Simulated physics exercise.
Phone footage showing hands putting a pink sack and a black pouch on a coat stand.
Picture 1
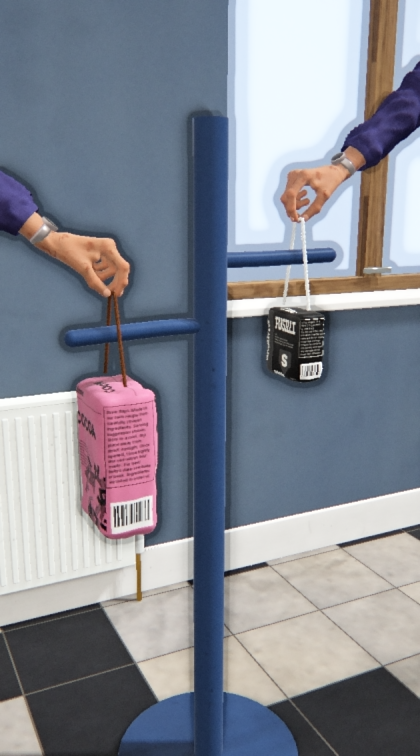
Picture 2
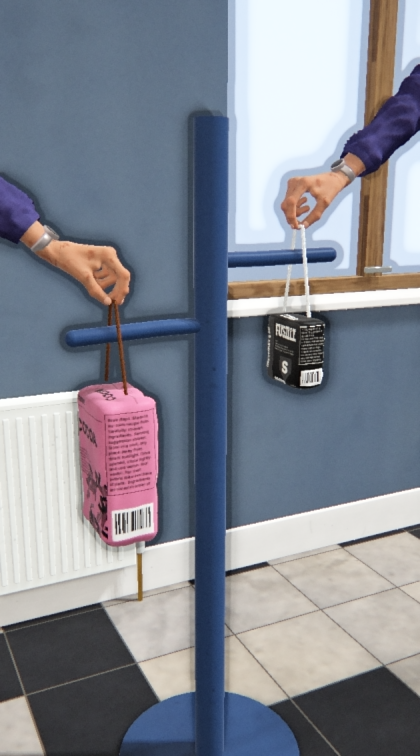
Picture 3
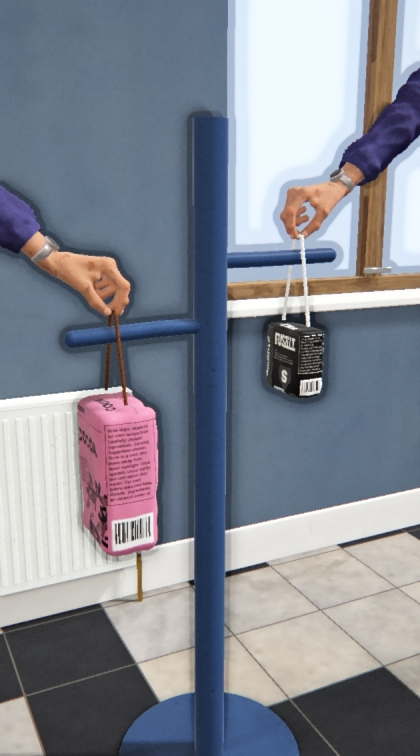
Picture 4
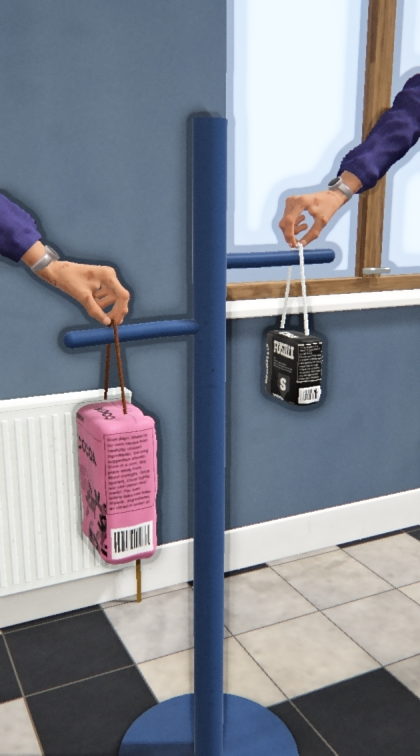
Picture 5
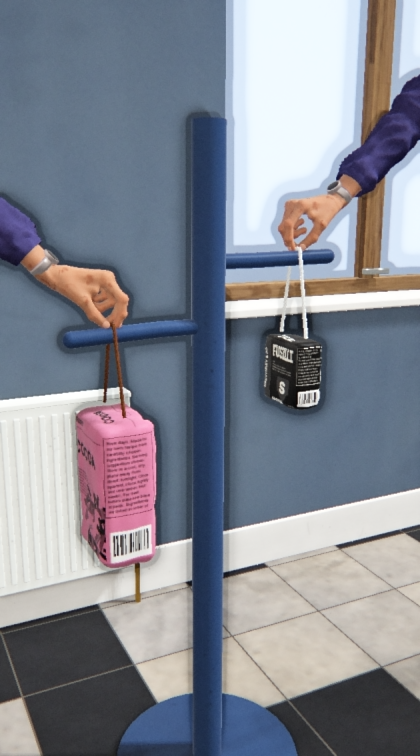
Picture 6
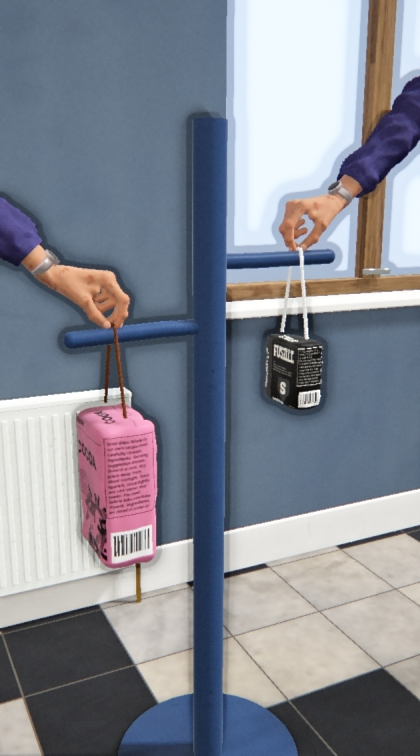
Pink sack and black pouch hanging by cords from two hands, lowering slightly beside the pegs of a blue stand.
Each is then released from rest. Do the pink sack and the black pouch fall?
Pink sack: No, black pouch: No.
Then, 0.32 s later than the last view, pink sack hanging from its loop near (117, 486); black pouch hanging from its loop near (294, 372).
Then, 0.70 s later than the last view, pink sack hanging from its loop near (117, 487); black pouch hanging from its loop near (294, 373).
Finally, pink sack hanging from its loop near (117, 487); black pouch hanging from its loop near (294, 373). The pink sack stays hanging and the black pouch holds on.
